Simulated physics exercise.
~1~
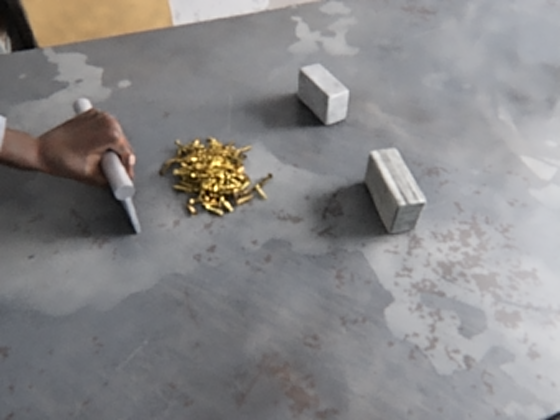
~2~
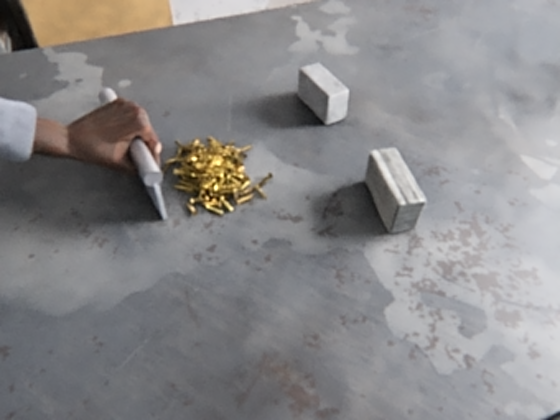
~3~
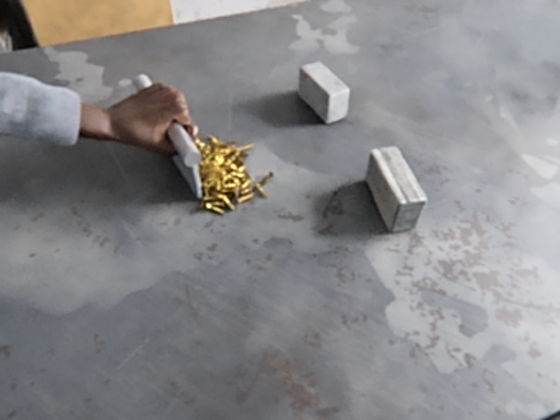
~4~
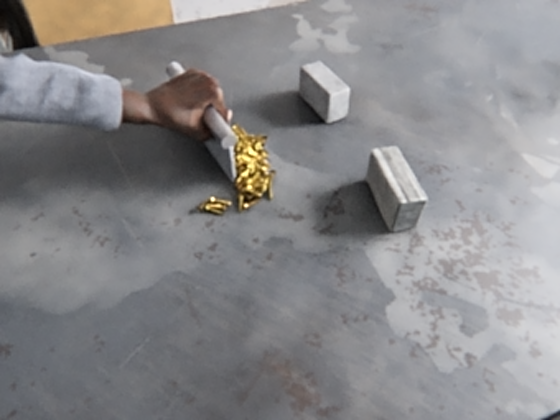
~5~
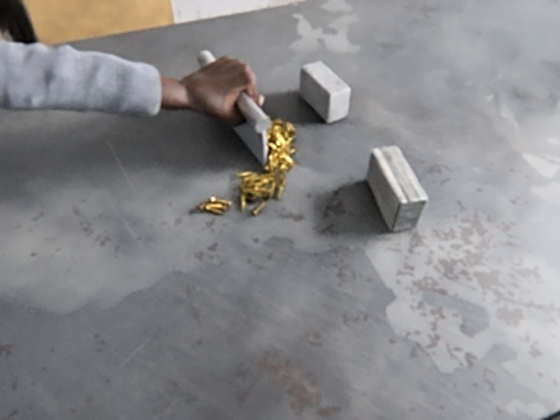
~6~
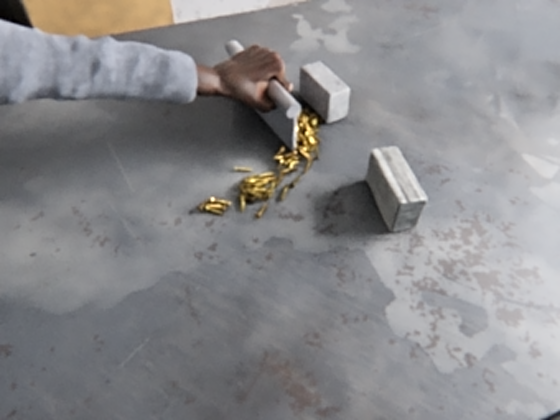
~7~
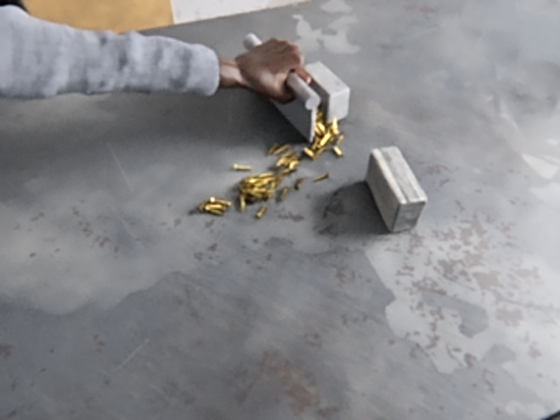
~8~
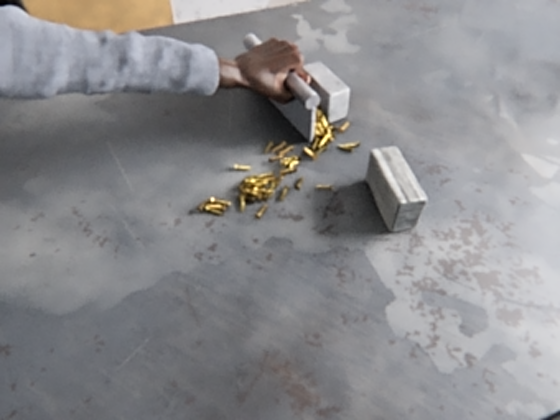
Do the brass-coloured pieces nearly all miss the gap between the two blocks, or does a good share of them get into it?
They nearly all miss the gap. The scraper stops by the far block with some pieces bunched at its edge and the rest strewn behind on the tabletop.
